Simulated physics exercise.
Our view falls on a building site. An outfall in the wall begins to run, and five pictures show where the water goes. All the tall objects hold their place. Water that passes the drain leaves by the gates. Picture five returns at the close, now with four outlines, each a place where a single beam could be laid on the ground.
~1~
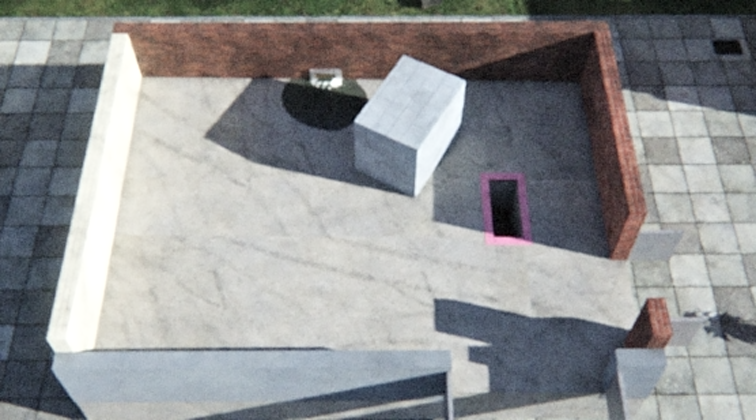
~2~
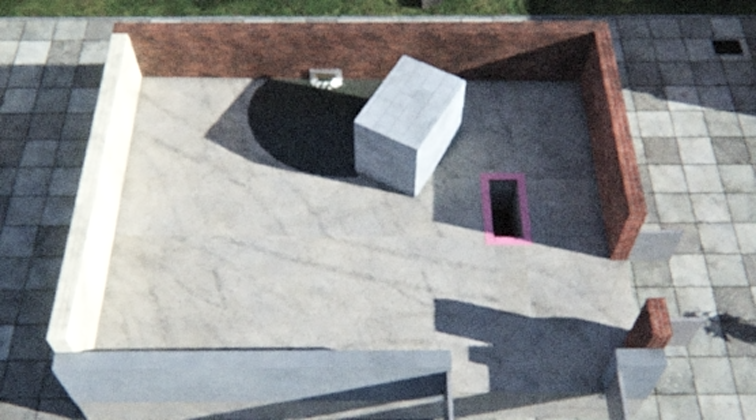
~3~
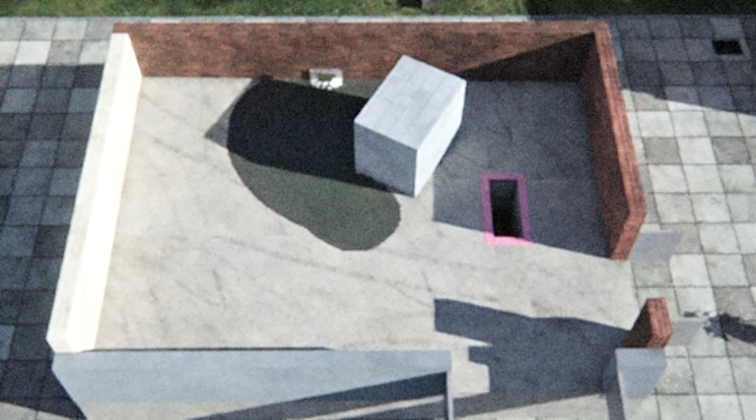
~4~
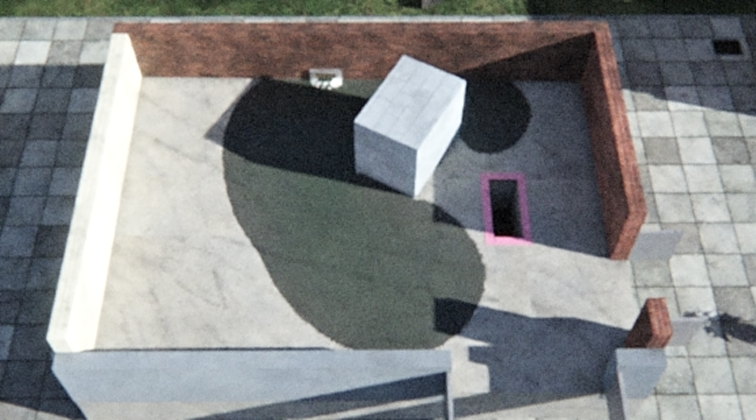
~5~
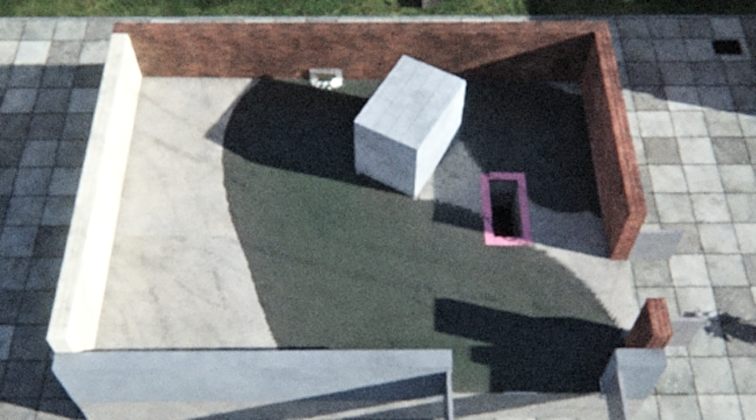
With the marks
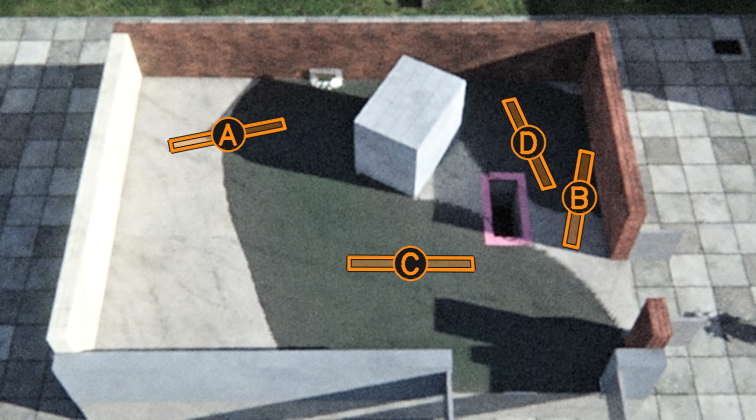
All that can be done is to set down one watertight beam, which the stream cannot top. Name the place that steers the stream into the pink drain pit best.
Choose C.
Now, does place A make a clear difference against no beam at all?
No.
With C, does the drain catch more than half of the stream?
No.
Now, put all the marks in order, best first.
Best to worst: C, D, B, A.
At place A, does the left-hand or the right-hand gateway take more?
The left one.
On the marked copy, A from (171, 146) to (283, 123); B from (570, 246) to (586, 152); C from (349, 263) to (472, 263); D from (509, 100) to (548, 187).
For place A, about 3 % of the stream goes into the pink drain pit, about 97 % out by the gates.
For place B, about 6 % of the stream goes into the pink drain pit, about 94 % out by the gates.
For place C, about 23 % of the stream goes into the pink drain pit, about 77 % out by the gates.
For place D, about 9 % of the stream goes into the pink drain pit, about 91 % out by the gates.
